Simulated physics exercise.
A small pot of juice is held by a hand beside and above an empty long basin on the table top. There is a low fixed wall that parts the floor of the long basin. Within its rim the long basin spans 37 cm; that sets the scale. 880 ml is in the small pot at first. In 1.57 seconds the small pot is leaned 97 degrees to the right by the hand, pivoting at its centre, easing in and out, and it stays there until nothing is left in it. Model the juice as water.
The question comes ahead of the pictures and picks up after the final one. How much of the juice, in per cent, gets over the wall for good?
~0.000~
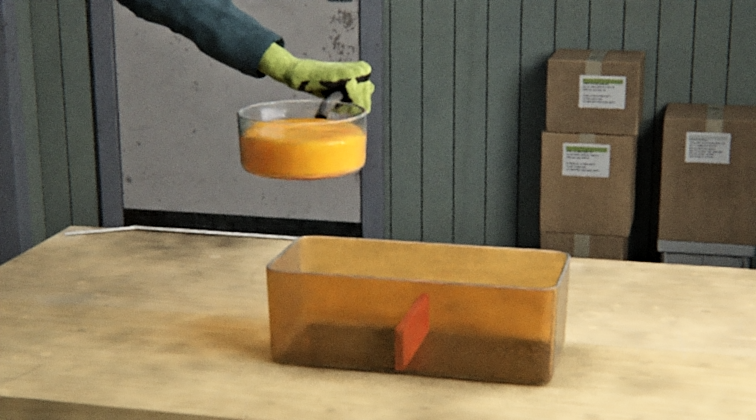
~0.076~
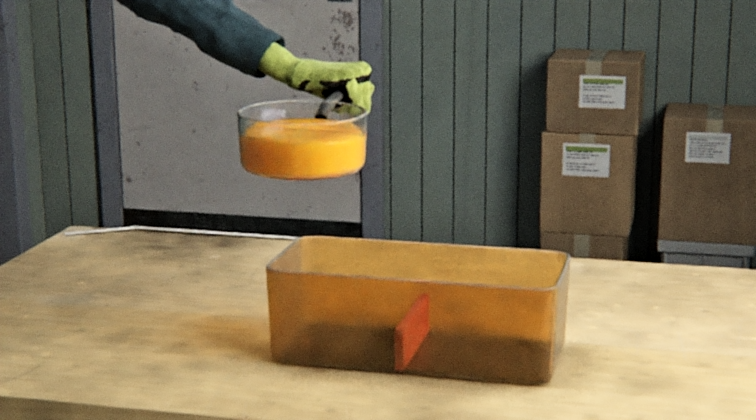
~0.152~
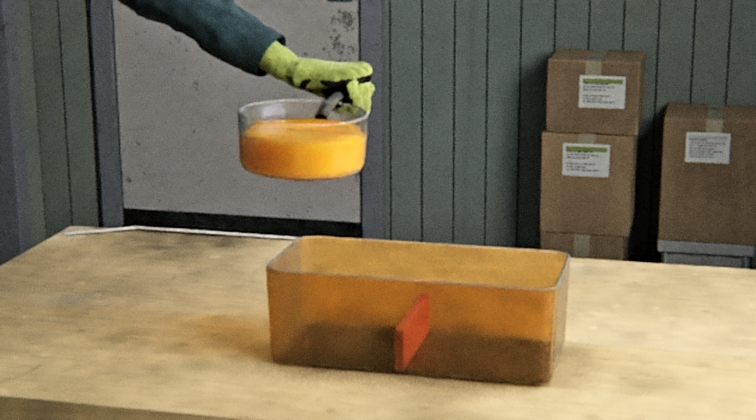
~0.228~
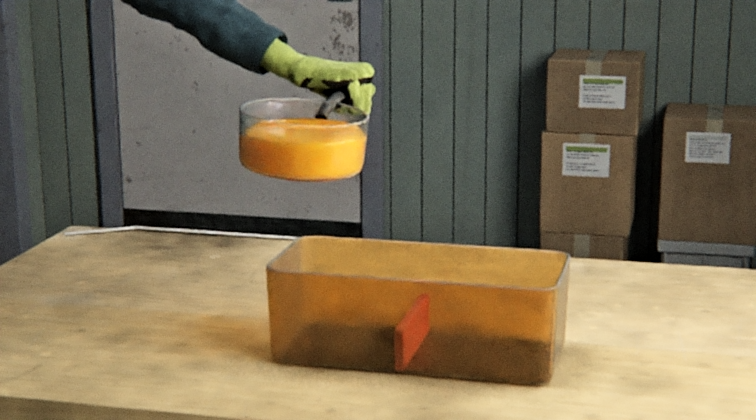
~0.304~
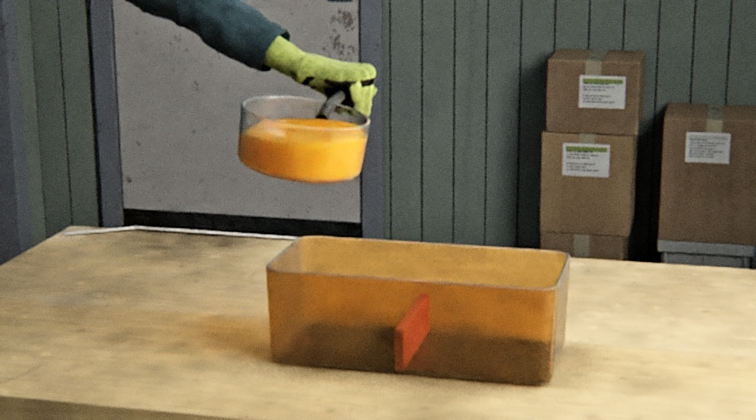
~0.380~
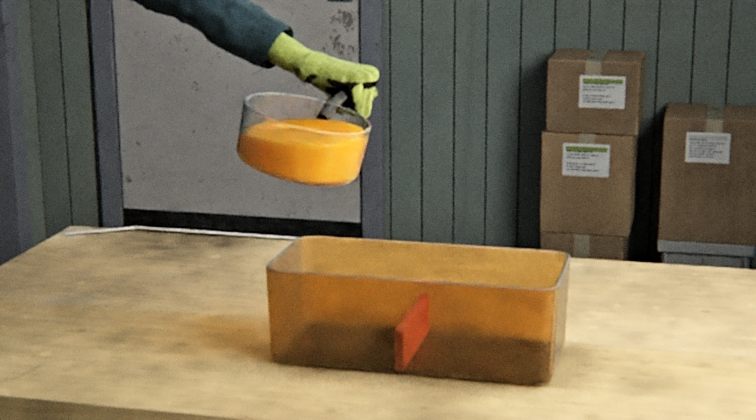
53 %.
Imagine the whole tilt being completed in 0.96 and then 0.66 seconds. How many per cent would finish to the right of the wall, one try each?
It comes to 45 per cent, and then 35 per cent.
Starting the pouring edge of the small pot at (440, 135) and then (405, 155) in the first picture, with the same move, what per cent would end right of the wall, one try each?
The first try gives around 95 percent, the second around 85 percent.
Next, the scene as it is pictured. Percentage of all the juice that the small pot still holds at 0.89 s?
Still held: Roughly 58 % of the total.
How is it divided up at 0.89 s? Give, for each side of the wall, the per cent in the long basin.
Left roughly 5, right roughly 8.
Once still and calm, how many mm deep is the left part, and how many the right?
On the left it stands about 16 mm, on the right about 16 mm.
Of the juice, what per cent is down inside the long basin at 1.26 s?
It works out near 76 per cent.
After 0.89 s the tilt is 58° and 58 per cent is still to pour, 5 is left of the wall and 8 right of it.
After 1.26 s the tilt is 88° and 14 per cent is still to pour, 24 is left of the wall and 52 right of it.
After 1.65 s the tilt is 97° and 1 per cent is still to pour, 44 is left of the wall and 53 right of it.
After 2.07 s the tilt is 97° and 0 per cent is still to pour, 46 is left of the wall and 53 right of it.
In the end 46 per cent lies left of the wall, 53 right of it and 1 outside.
